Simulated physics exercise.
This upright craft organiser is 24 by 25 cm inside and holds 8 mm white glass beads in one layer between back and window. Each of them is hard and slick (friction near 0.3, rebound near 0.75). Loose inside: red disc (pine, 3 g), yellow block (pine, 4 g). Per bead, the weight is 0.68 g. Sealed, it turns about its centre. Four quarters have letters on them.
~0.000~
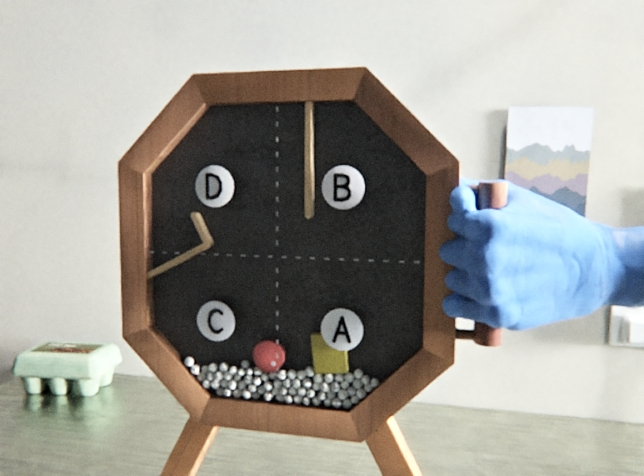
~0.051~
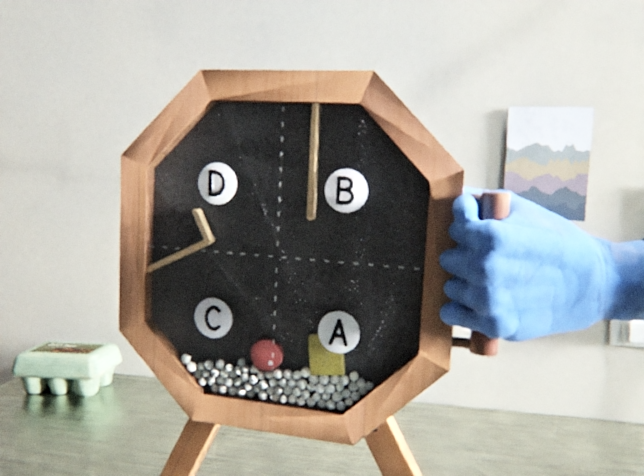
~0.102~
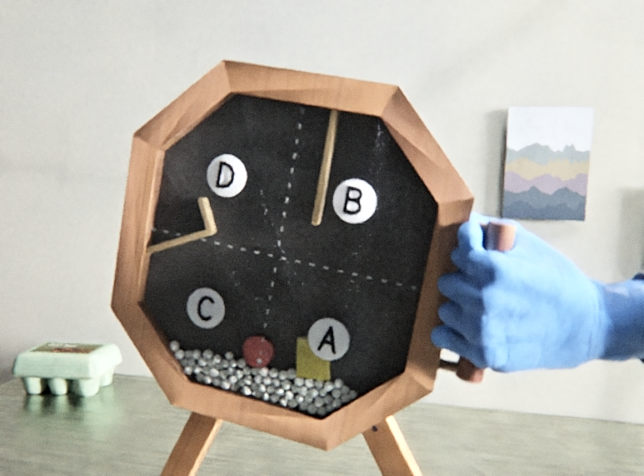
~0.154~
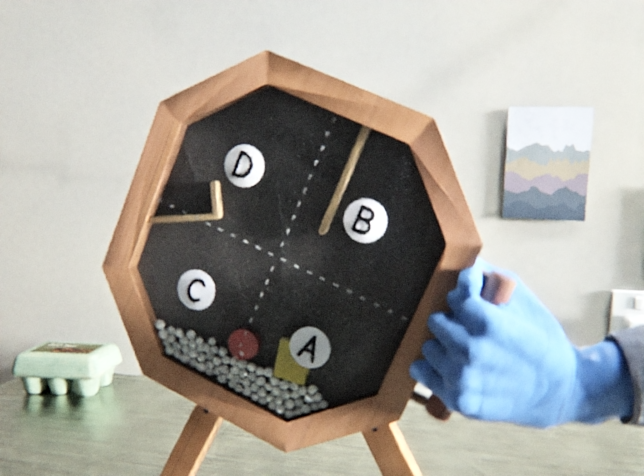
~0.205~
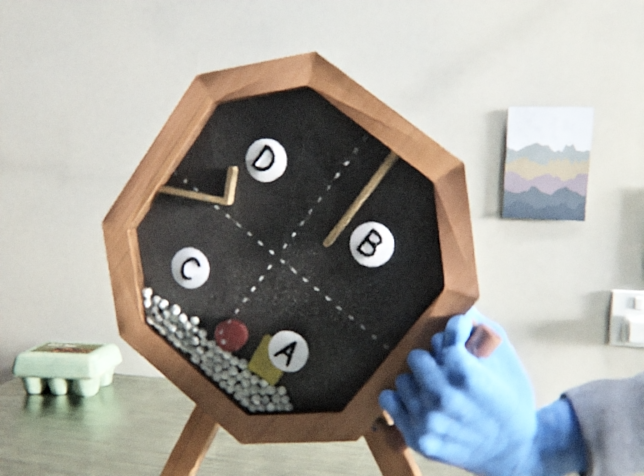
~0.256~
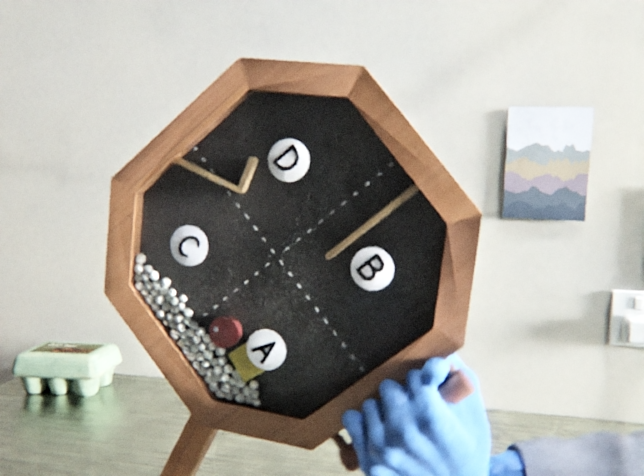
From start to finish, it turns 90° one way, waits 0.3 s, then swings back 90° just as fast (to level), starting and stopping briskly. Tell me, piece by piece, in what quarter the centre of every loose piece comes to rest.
I would say red disc C, yellow block C.
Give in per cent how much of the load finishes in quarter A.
Around 60 in a hundred.
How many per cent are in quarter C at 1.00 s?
It comes to close to 0 percent.
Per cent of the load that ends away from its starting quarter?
My reckoning puts it near 15 percent.
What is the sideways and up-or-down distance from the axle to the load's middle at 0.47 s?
About 8 cm left and 7 cm below.
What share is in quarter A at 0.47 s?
Roughly 100 per cent.
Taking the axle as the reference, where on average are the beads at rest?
Offset approx. 1 cm right, 11 cm below.
After 0.47 s, it stands 90° clockwise; the beads' middle is 8 cm left of and 7 cm below the centre; A 100 %; red disc in A; yellow block in A.
After 1.00 s, it stands 46° clockwise; the beads' middle is 3 cm right of and 10 cm below the centre; A 85 %, B 15 %; red disc in B; yellow block in B.
After 1.24 s, it stands level; the beads' middle is 7 cm right of and 8 cm below the centre; A 100 %; red disc in A; yellow block in A.
Settled by 2.3 s, it stands level; A 60 %, B 0 %, C 40 %, D 0 %; red disc in C; yellow block in C.
